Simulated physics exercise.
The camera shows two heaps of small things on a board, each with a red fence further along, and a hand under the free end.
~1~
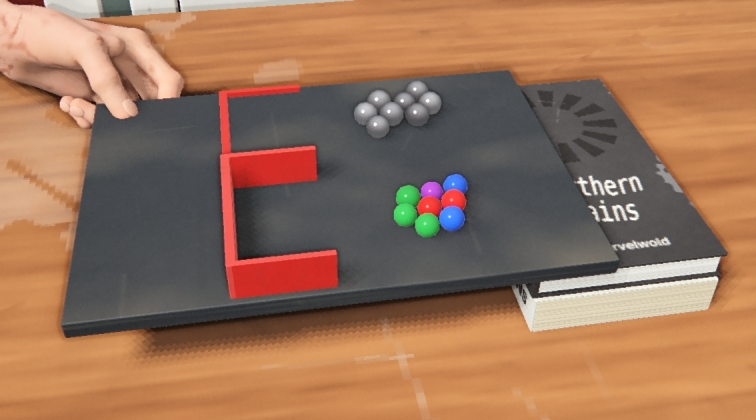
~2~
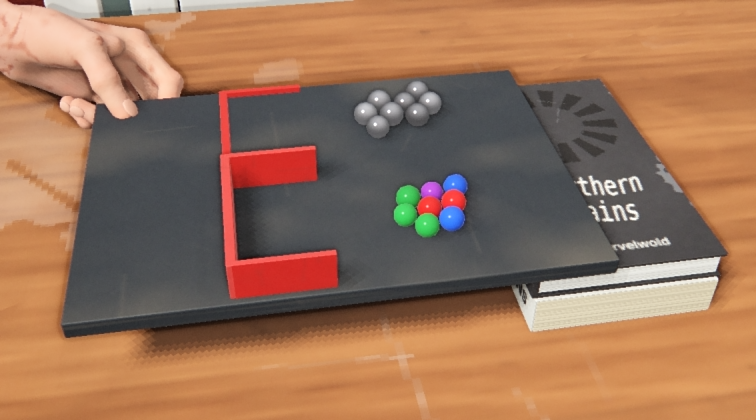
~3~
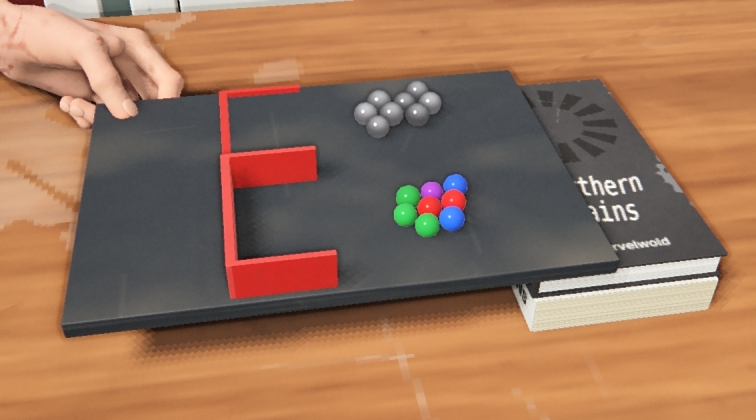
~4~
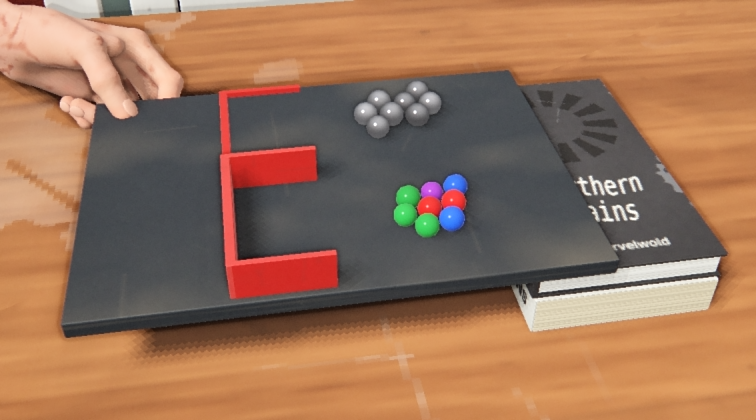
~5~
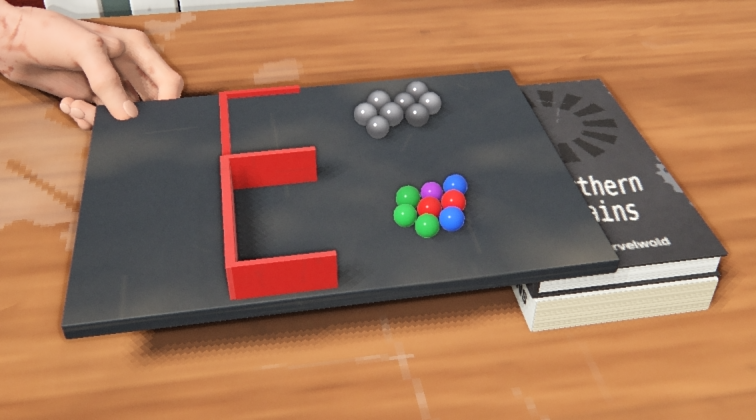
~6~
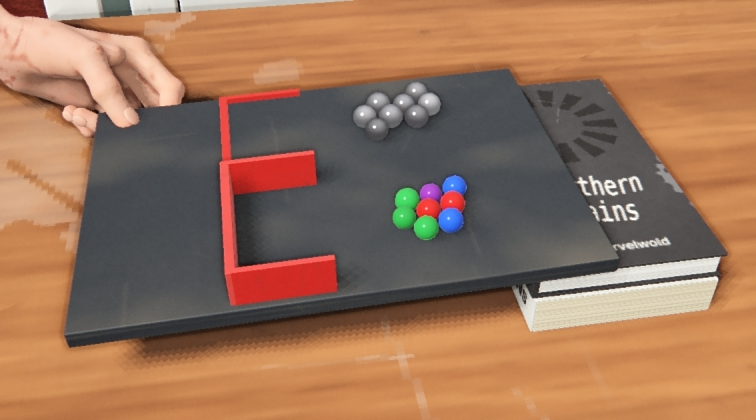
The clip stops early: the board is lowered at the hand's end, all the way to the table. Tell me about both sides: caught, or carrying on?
My prediction: I expect the front lot to be kept back by its barrier; I expect the back lot to end up beyond its barrier.
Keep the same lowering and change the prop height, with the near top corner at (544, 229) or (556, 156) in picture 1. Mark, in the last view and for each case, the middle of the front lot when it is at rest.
The centre would settle roughly at (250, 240) for the first try and roughly at (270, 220) for the second.
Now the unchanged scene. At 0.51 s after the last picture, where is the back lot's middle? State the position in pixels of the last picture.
(301, 142), roughly.
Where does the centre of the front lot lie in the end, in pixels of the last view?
Resting middle, last view: About (251, 257).
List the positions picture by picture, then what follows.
In the first frame, held end of the board near (82, 317), level; book pile near (571, 173), low, a small part of the board's length; front lot near (430, 208), a few gumballs; back lot near (392, 114), a few steel balls; front bar near (230, 222), taller than the pieces; back bar near (225, 132), much lower than a piece.
In the second frame, held end of the board near (82, 317), level; back lot near (392, 114).
In the third frame, held end of the board near (82, 317), level; front lot near (430, 208).
In the fourth frame, held end of the board near (82, 317), level; back lot near (392, 114).
In the fifth frame, held end of the board near (83, 319), level; front lot near (430, 209).
In the sixth frame, held end of the board near (85, 327), down by 2°; book pile near (571, 173); front lot near (429, 210), not moving; back lot near (391, 116), not moving; front bar near (230, 229); back bar near (226, 138).
Then, 0.25 s on from there, board sloping at 7°; front lot on its way down; back lot on its way down.
Then, 0.51 s on from there, board resting at 10°; front lot on its way down; back lot on its way down.
Then, 0.82 s on from there, board resting at 10°; front lot has reached its bar; back lot the bulk past its bar.
In the end, board resting at 10°; front lot gathered behind its bar; back lot the bulk past its bar.
